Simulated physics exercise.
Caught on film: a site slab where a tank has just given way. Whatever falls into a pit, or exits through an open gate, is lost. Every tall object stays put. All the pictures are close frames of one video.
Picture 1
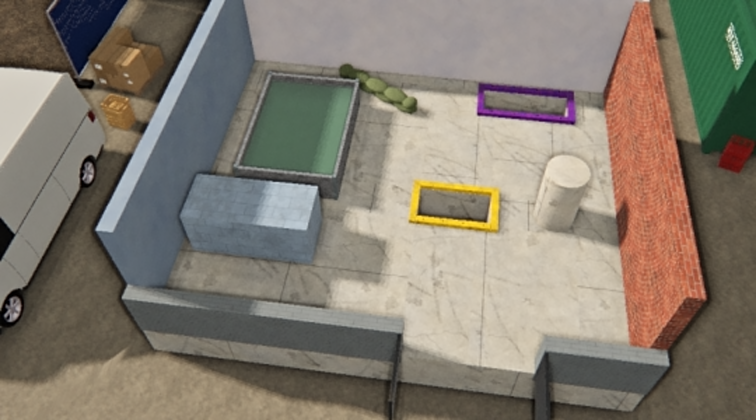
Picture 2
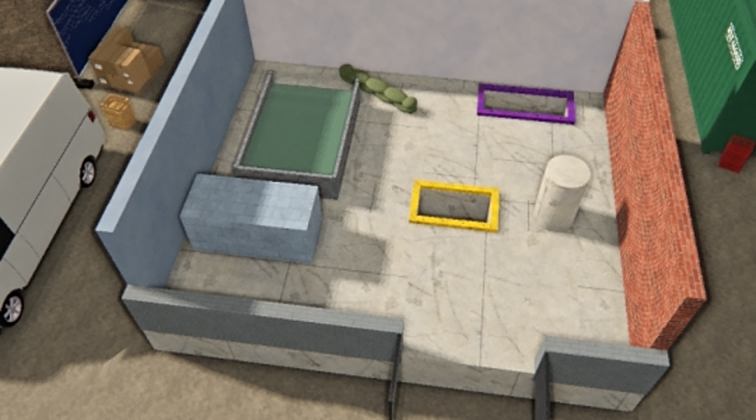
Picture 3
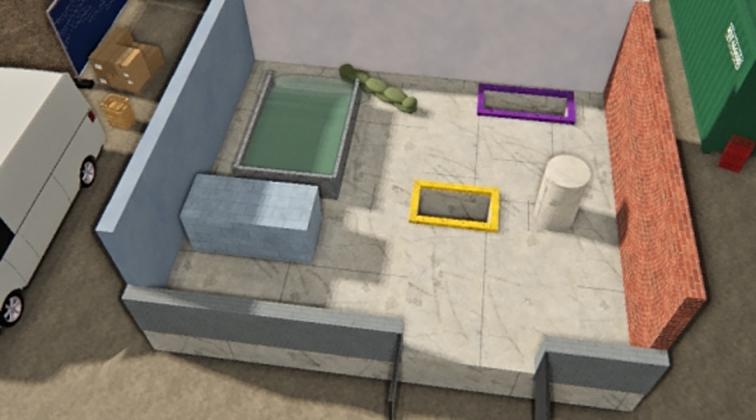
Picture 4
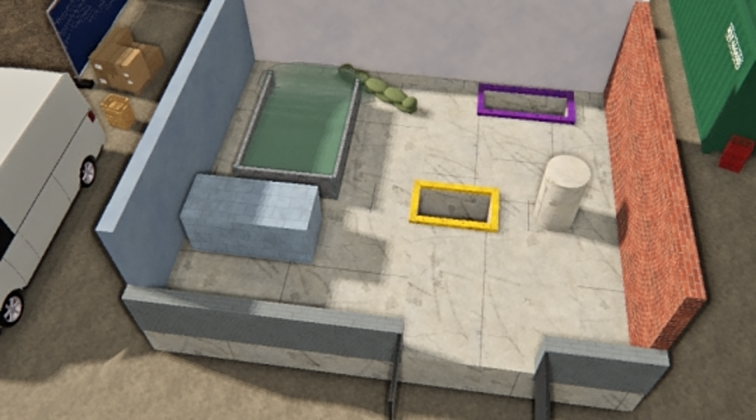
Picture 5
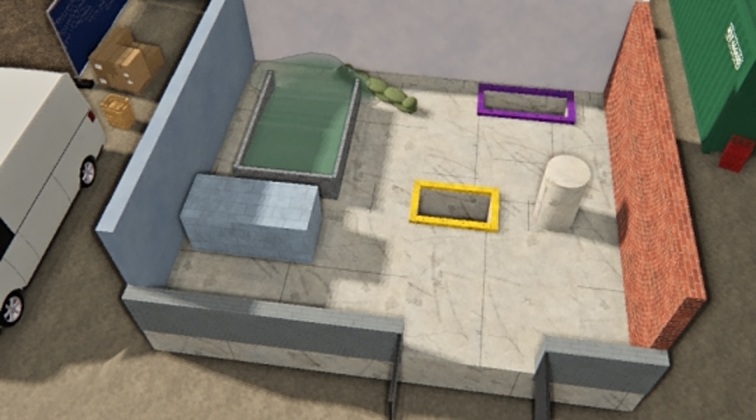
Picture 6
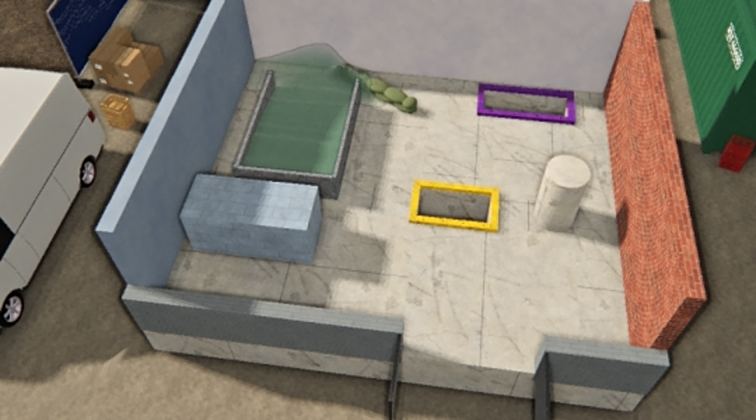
A water tank gives way and water spills from its far side toward the green bushes.
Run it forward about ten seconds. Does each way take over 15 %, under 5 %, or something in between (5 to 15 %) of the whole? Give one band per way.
Per way - the gate: Under 5 %, the yellow pit: Under 5 %, the purple pit: Under 5 %.
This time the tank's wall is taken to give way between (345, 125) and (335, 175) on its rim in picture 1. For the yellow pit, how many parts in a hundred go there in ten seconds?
For yellow, it comes to 20 percent.
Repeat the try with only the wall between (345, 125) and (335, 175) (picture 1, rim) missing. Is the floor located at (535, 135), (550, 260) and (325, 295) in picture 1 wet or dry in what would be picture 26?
Well, the first is hit by the spill, the next missed by the spill, the last missed by the spill.
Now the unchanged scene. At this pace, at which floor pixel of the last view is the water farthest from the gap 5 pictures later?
About (438, 79).
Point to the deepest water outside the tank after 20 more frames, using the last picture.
Somewhere near (209, 205).
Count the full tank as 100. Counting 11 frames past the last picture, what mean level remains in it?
Estimate: Close to 44 %.
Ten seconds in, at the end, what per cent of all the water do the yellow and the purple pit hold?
Roughly 0 percent first, and 0 percent second.
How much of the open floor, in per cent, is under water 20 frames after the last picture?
I reckon around 40 %.
A moment on, water covers 10 % of the floor; the gate 0 %, the yellow pit 0 %, the purple pit 0 %.
Next, water covers 25 % of the floor; the gate 0 %, the yellow pit 0 %, the purple pit 0 %.
Then, water covers 40 % of the floor; the gate 0 %, the yellow pit 0 %, the purple pit 1 %.
Later, water covers 70 % of the floor; the gate 0 %, the yellow pit 0 %, the purple pit 1 %.
In the end, water covers 90 % of the floor; the gate 2 %, the yellow pit 1 %, the purple pit 1 %.
